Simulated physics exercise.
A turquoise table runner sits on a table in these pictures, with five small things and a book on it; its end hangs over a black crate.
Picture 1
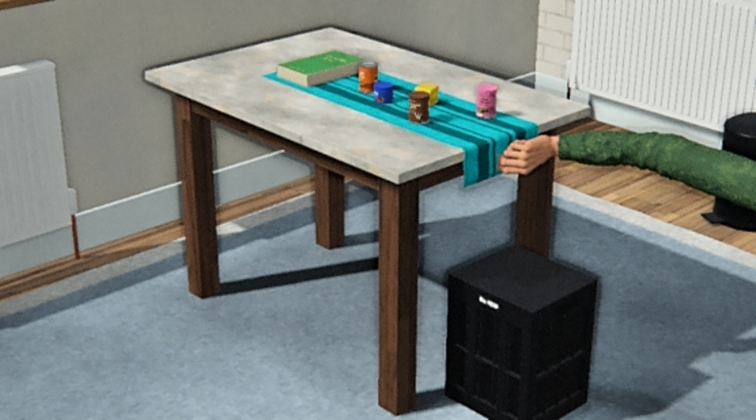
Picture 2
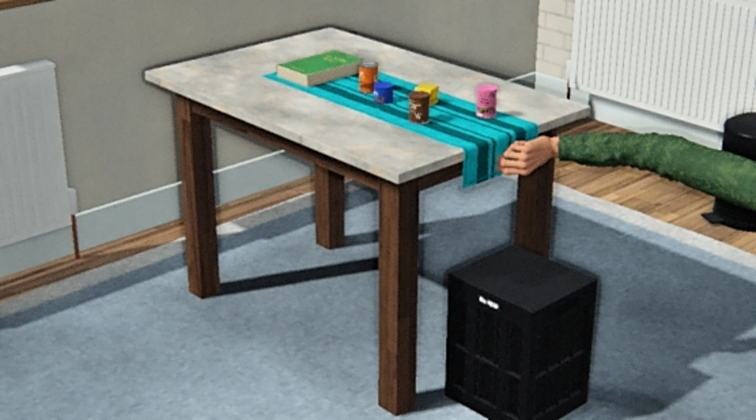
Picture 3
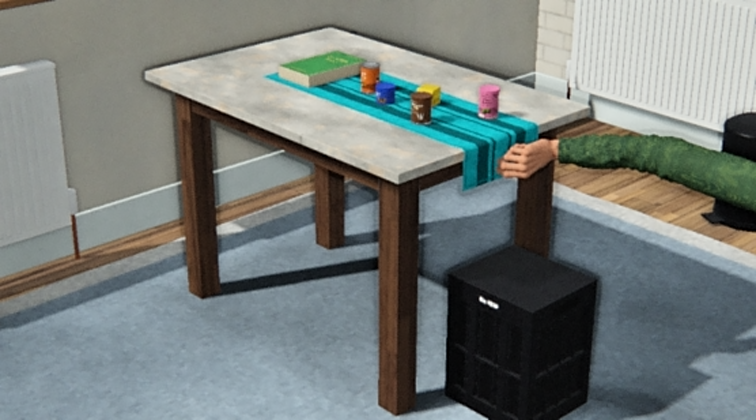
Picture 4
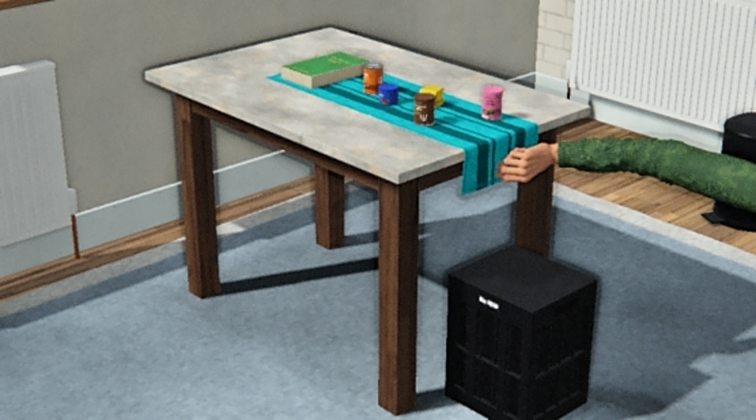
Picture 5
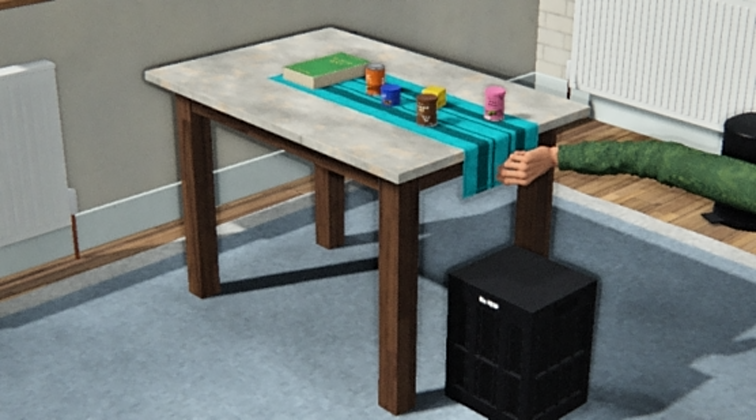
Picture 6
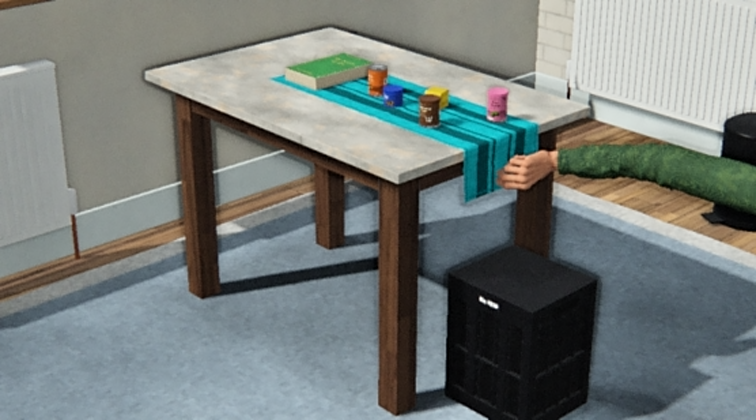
The clip shows a hand in a green sleeve slowly pulling a turquoise runner a short way over a table's edge above a black crate, as the book and five small items on it shift slightly toward the hand.
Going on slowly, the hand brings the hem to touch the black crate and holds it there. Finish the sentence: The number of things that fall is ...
The number of things that fall is two.
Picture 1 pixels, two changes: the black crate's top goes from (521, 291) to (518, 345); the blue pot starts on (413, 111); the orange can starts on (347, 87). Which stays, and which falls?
Result: Blue pot gone, orange can still there.
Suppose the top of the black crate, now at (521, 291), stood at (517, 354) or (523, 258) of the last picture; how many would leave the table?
It comes to 4 and 1 over the edge.
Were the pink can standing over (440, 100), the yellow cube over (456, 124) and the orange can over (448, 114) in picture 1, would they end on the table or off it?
The pink can stays put, the yellow cube ends up off, the orange can ends up off.
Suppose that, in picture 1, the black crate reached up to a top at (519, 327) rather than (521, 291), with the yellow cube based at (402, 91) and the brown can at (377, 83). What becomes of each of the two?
Observed: Yellow cube remains seated; brown can remains seated.
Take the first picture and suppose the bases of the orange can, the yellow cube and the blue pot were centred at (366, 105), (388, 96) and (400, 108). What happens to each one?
Orange can: Still up. Yellow cube: Still up. Blue pot: Still up.
Soon after, hem near (500, 207); all still up.
After that, hem near (499, 252); pink can gone.
In the end, hem on the crate; pink can and brown can gone. The table loses two.
